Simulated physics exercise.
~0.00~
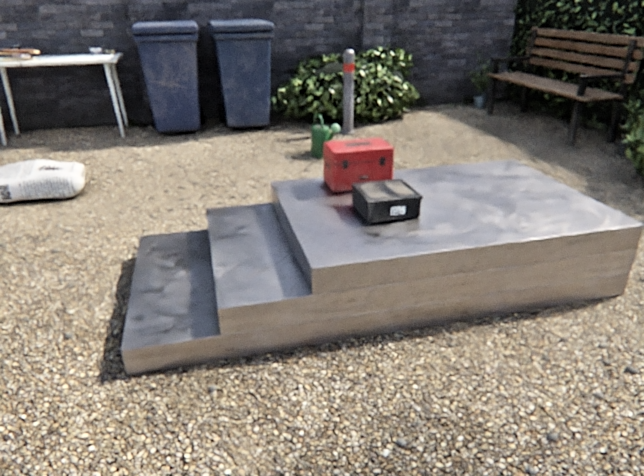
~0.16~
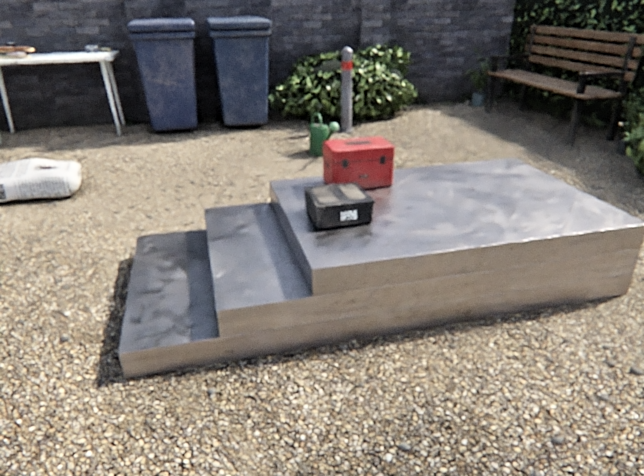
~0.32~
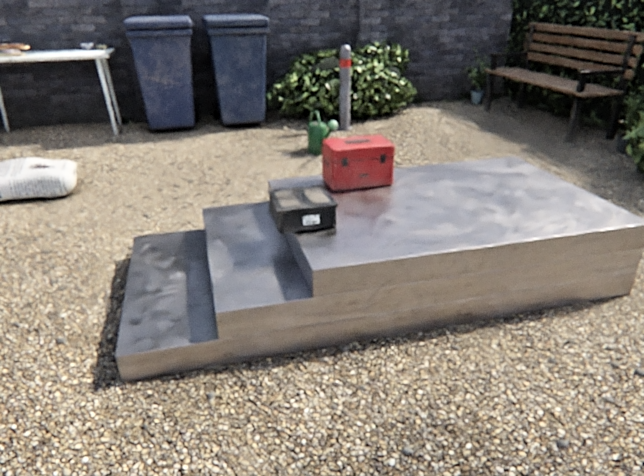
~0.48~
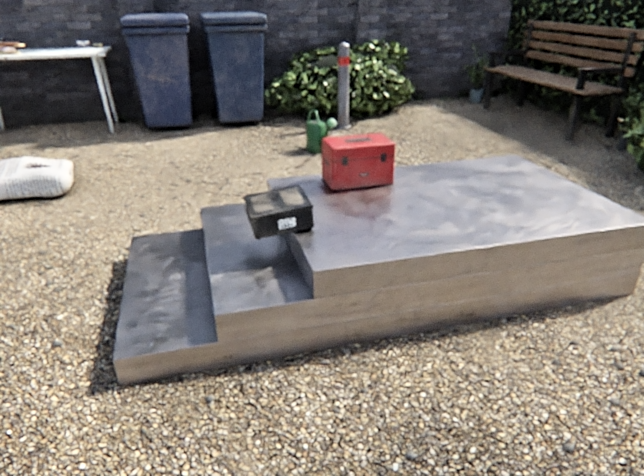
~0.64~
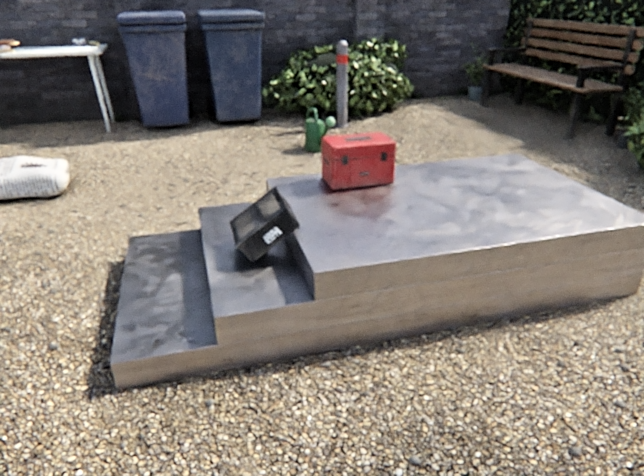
In a gravelly yard with bins and a bench, a black tote slid left past a red toolbox along a low landing, went over the top edge, and tipped down onto the step below, ending up tilted there while the toolbox stayed put.
